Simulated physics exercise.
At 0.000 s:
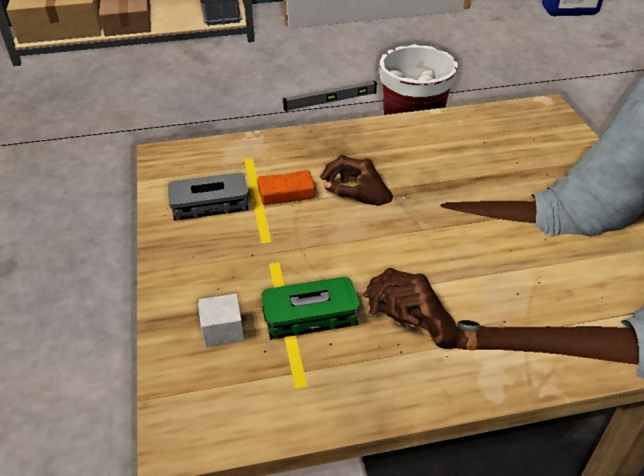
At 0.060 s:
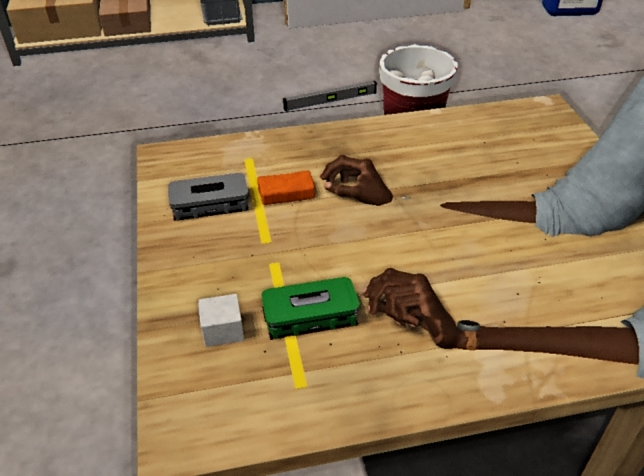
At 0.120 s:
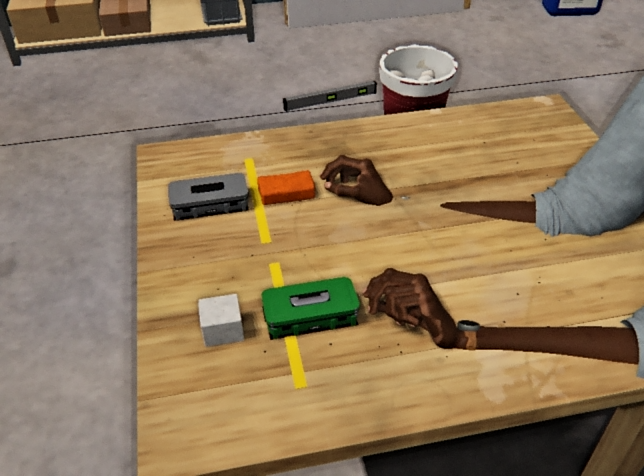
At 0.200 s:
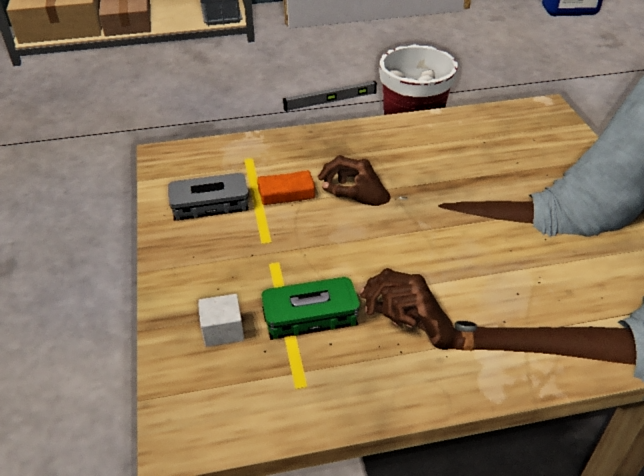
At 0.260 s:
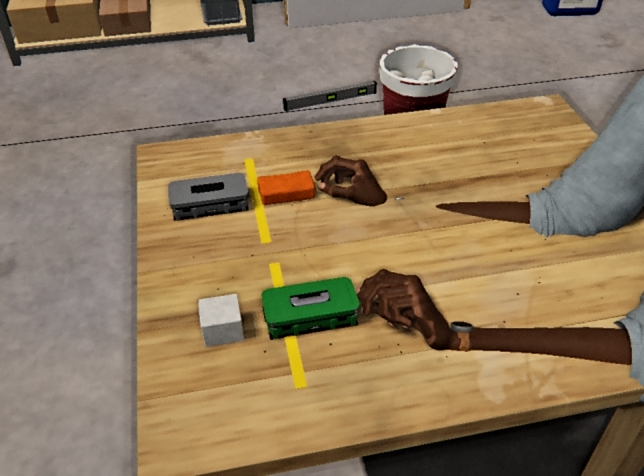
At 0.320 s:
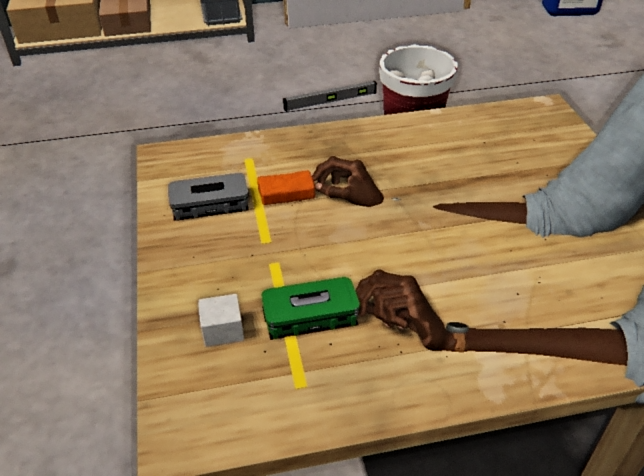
Two hands reached in from the right on a wooden table and edged slightly left toward an orange sponge and a green case, while those, a grey case and a white block stayed still.
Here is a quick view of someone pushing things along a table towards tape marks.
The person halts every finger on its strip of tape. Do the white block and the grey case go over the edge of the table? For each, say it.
The white block: No, it stays; the grey case: No, it stays.
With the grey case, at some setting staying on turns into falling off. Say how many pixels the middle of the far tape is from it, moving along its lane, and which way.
Going left, a shift of 24 pixels.
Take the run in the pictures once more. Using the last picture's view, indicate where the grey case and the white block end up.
The first one ends at (157, 203), the second at (166, 329).
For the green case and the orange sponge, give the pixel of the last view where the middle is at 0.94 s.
Middles at about (269, 314) and (253, 192).
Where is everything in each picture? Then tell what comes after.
In the first frame, white block (221, 320); grey case (209, 196); green case (310, 307).
In the second frame, grey case (209, 196); orange sponge (286, 188).
In the third frame, white block (221, 321); green case (310, 307).
In the fourth frame, grey case (209, 196); orange sponge (286, 188).
In the fifth frame, white block (221, 321); green case (310, 307).
In the sixth frame, white block (221, 321); grey case (209, 196); orange sponge (286, 188).
After 0.94 s, white block moved a little near (202, 323); grey case moved a little near (186, 200).
At rest (2.0 s), the white block is still on the table, near (166, 329); the grey case is still on the table, near (157, 204).
